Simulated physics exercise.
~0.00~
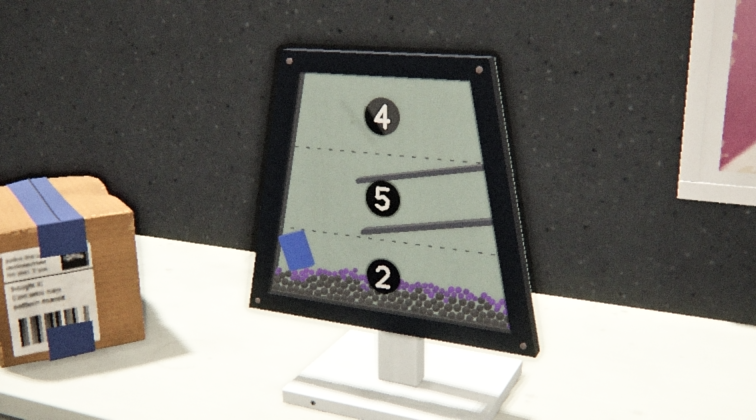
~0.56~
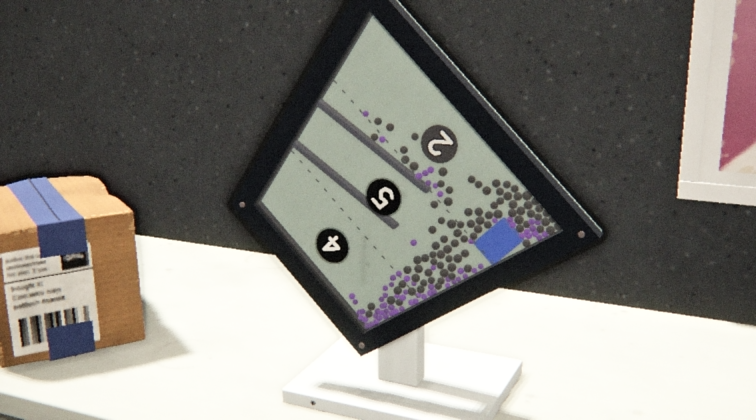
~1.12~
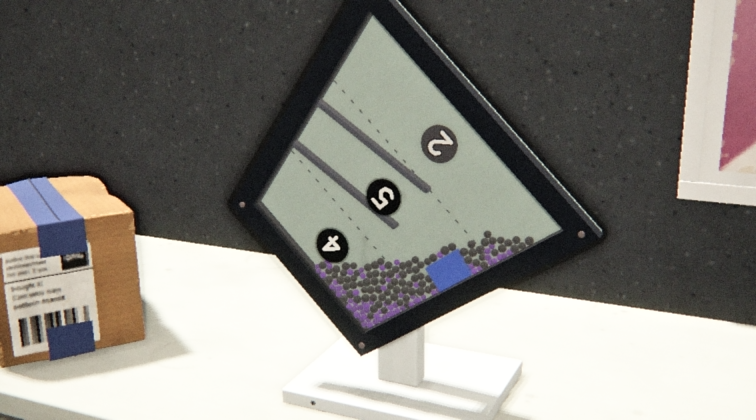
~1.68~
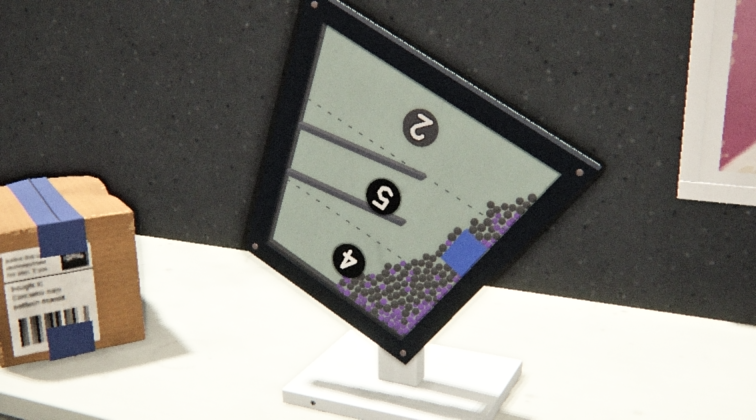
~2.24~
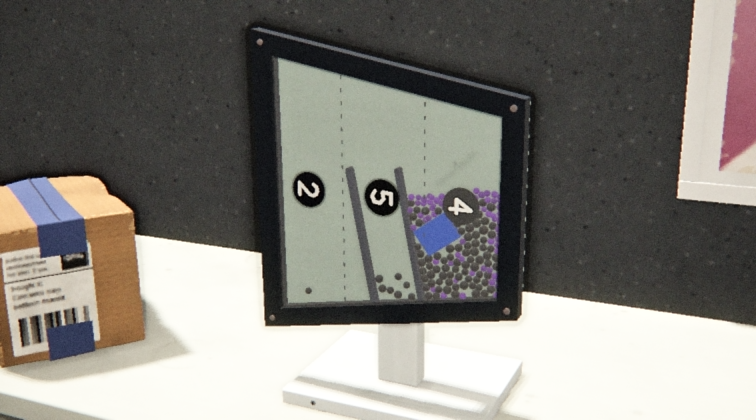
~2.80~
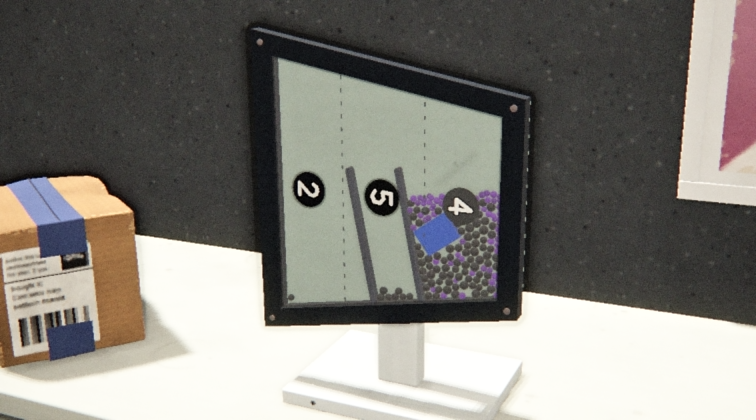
The dark-framed case of black and small purple beads turned anticlockwise on its stand, paused while beads and a blue block slid down, then turned further until it stood sideways, with most beads and the block piled at the right and few elsewhere.
